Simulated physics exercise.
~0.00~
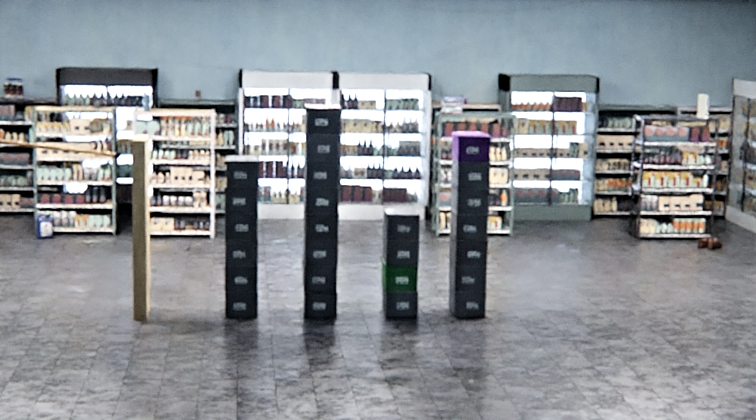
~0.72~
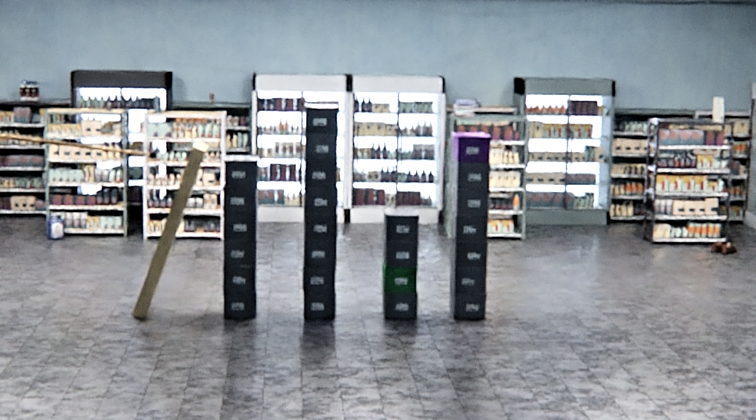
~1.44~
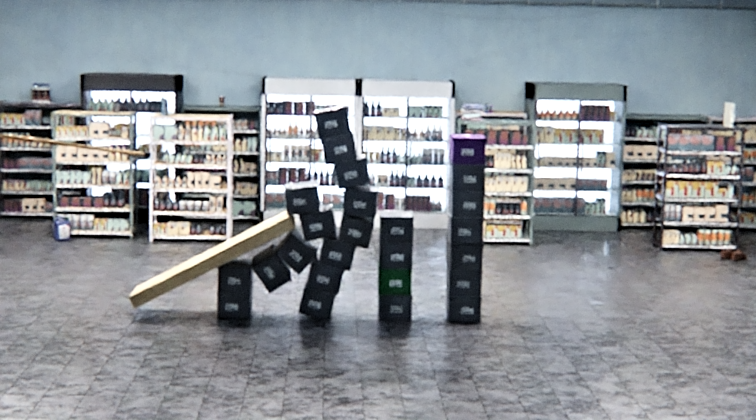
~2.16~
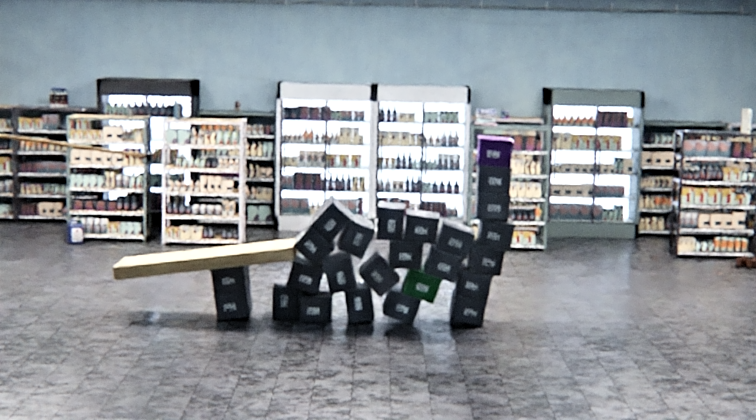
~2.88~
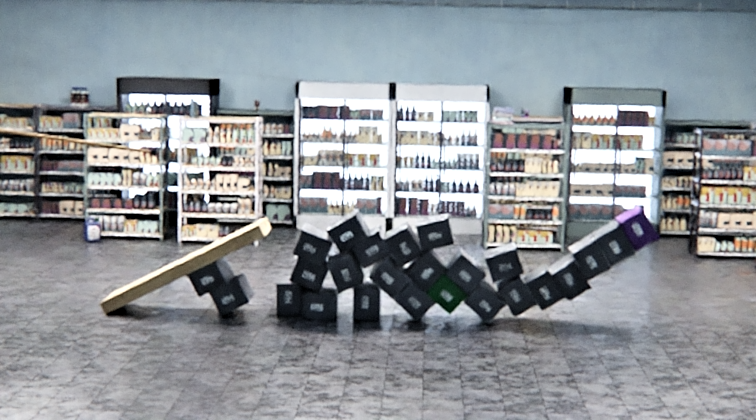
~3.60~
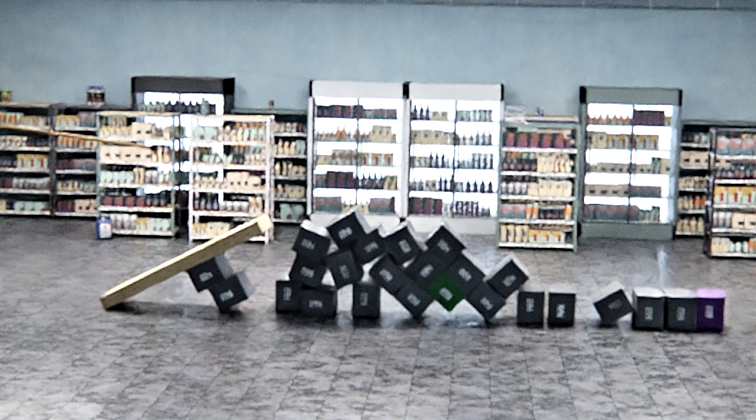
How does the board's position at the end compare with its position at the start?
At the start the board stands upright at the left end of the row. At the end it is down on its side, slanting up to the right and propped on dark totes.
The video shows an upright board tipping right into a row of four stacks of dark totes in a store, toppling them one after another. The purple-topped stack falls last, leaving the board slanted over totes at left and the purple tote on the floor at far right.
